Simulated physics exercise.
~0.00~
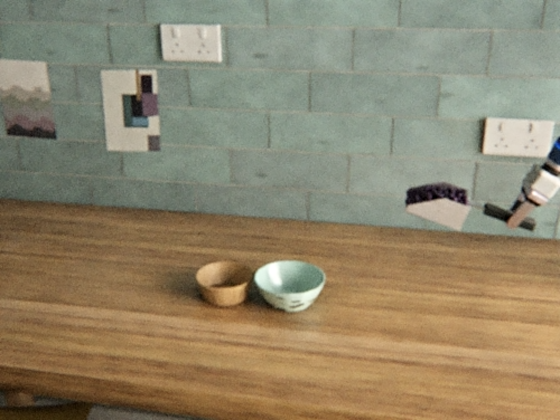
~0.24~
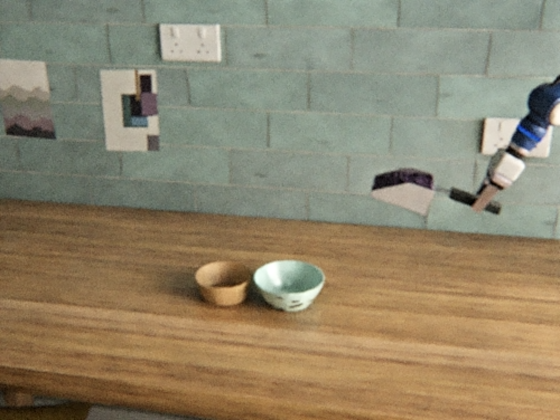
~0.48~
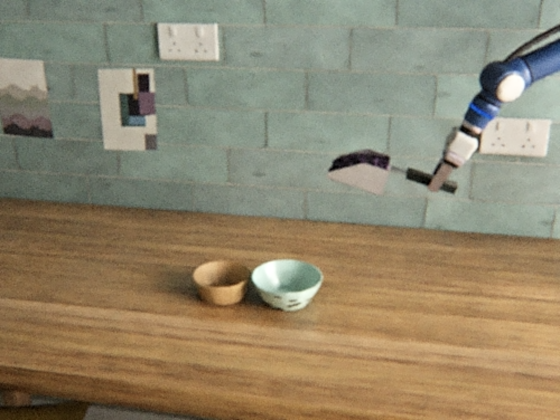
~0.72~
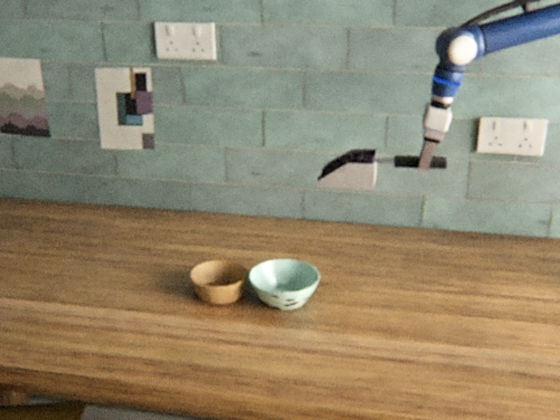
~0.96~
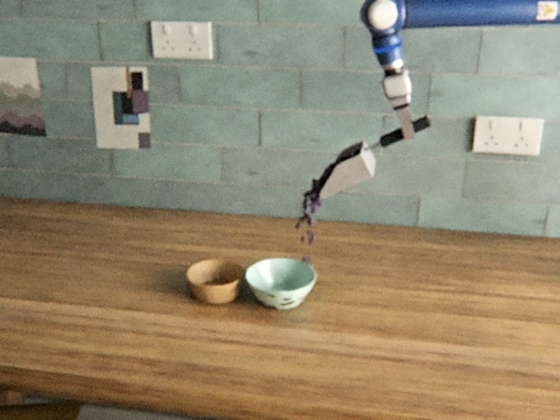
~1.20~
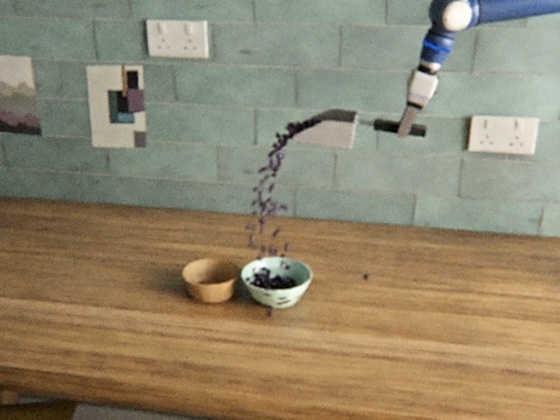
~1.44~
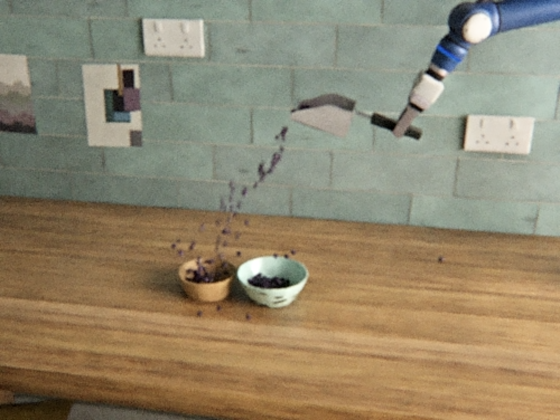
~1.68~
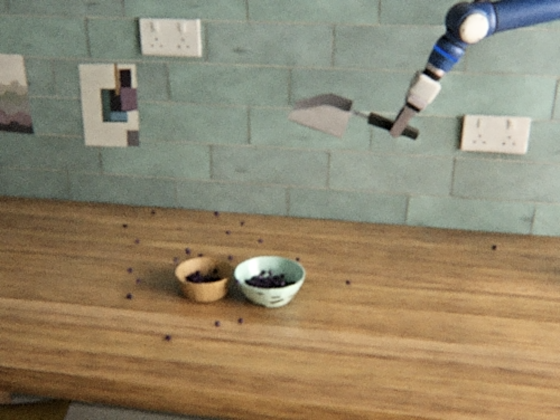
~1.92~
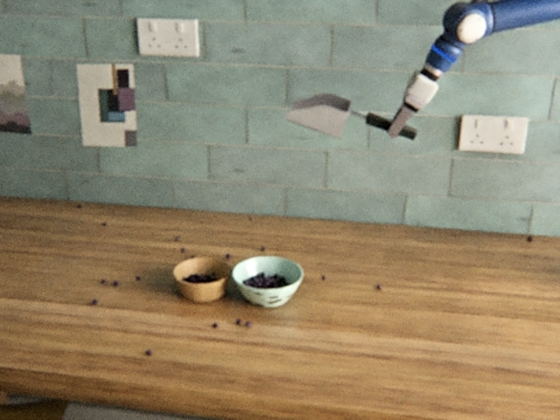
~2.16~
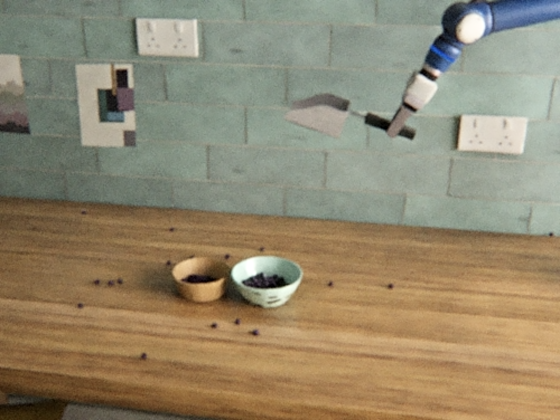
To begin with, a blue robot arm moves in from the right, carrying a scoop heaped with dark purple beads above a wooden counter where a small tan bowl and a pale green bowl sit side by side. The scoop travels left and tips steeply forward, and beads start spilling toward the green bowl. It then rises and levels out while the stream shifts left, reaching the tan bowl too. Finally the scoop tilts back and the pouring stops. Some beads scatter and roll across the counter, while both bowls hold beads and the arm stays still.
